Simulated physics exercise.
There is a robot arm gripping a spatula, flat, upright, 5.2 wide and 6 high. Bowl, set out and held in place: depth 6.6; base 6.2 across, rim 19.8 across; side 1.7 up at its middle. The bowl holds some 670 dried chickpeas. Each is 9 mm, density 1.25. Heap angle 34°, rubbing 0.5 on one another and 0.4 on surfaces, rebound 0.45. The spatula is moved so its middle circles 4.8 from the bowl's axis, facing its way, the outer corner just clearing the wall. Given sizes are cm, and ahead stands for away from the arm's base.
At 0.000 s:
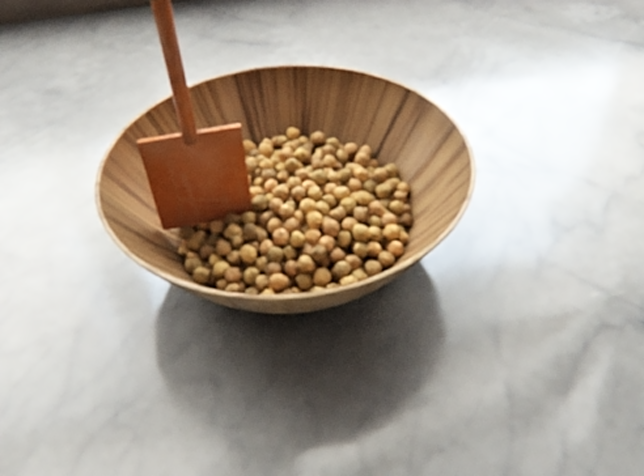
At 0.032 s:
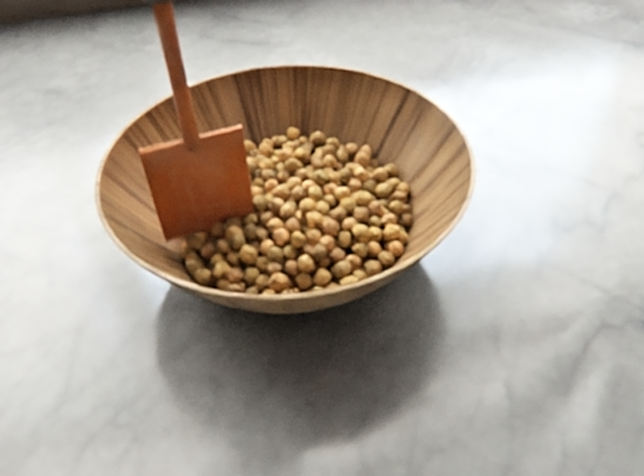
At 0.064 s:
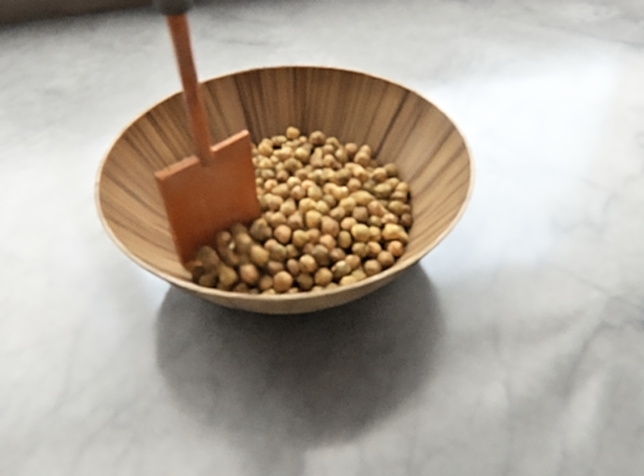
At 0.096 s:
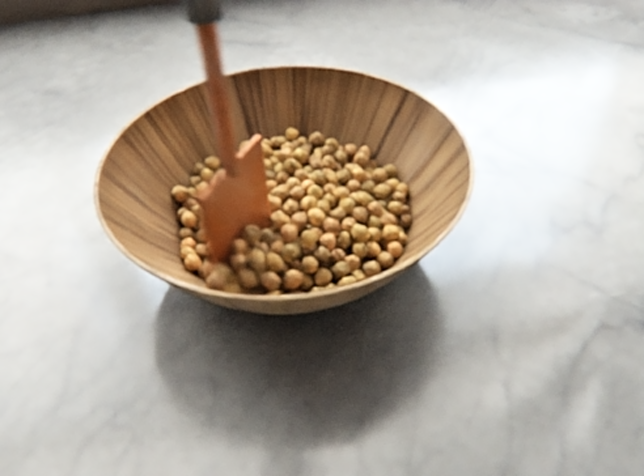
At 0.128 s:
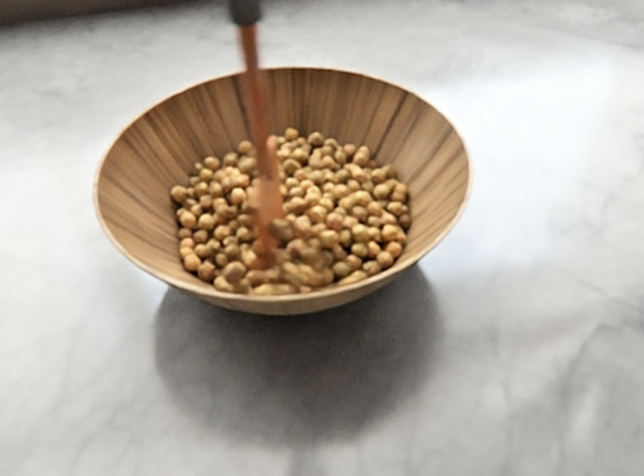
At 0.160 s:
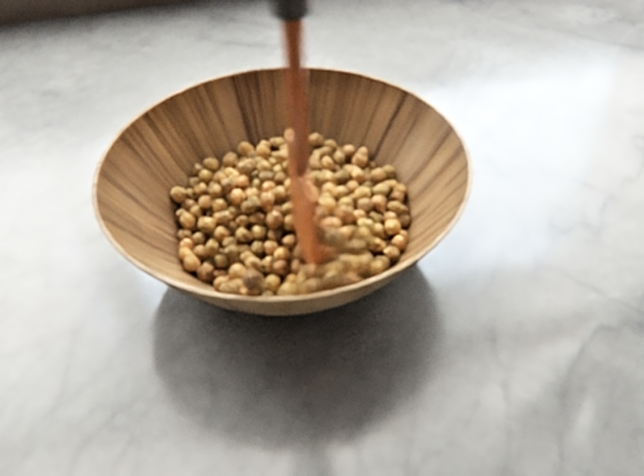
The video shows an orange-brown spatula standing at the left side of a wooden bowl of dried chickpeas on a marbled surface, then turning edge-on as it sweeps through the near part of the heap toward the right, pushing chickpeas along.
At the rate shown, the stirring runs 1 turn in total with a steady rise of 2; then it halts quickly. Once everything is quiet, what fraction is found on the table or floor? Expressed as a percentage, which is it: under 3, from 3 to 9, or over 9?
The percentage is under 3.
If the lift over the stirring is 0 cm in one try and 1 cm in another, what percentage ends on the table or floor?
That gives about 10 per cent and 0 per cent, in order.
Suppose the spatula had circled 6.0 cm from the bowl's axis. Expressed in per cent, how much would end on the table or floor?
Roughly 0 percent, I'd expect.
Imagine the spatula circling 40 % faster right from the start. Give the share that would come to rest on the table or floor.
Roughly 5 per cent.
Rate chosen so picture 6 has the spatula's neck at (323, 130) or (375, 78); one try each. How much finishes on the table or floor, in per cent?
Some 5 and 5 %.
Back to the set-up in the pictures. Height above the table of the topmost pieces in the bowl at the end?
Height: Roughly 5.5 cm.
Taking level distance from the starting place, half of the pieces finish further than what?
Roughly 0 cm, measured level.
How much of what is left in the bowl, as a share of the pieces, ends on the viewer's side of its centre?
Near 45 per cent of what stays in the bowl.
After 0.32 s, 193° round, highest piece 7 above the table; 666 in the bowl, 1 on the table or floor, 3 in flight or on the tool.
After 0.48 s, 296° round, highest piece 7 above the table; 665 in the bowl, 5 on the table or floor.
After 0.76 s, 0° round, highest piece 5 above the table; 665 in the bowl, 5 on the table or floor.
After 1.46 s, 0° round, highest piece 5 above the table; 665 in the bowl, 5 on the table or floor.
At rest, 665 in the bowl, 5 on the table or floor. That is 1 % on the table or floor.
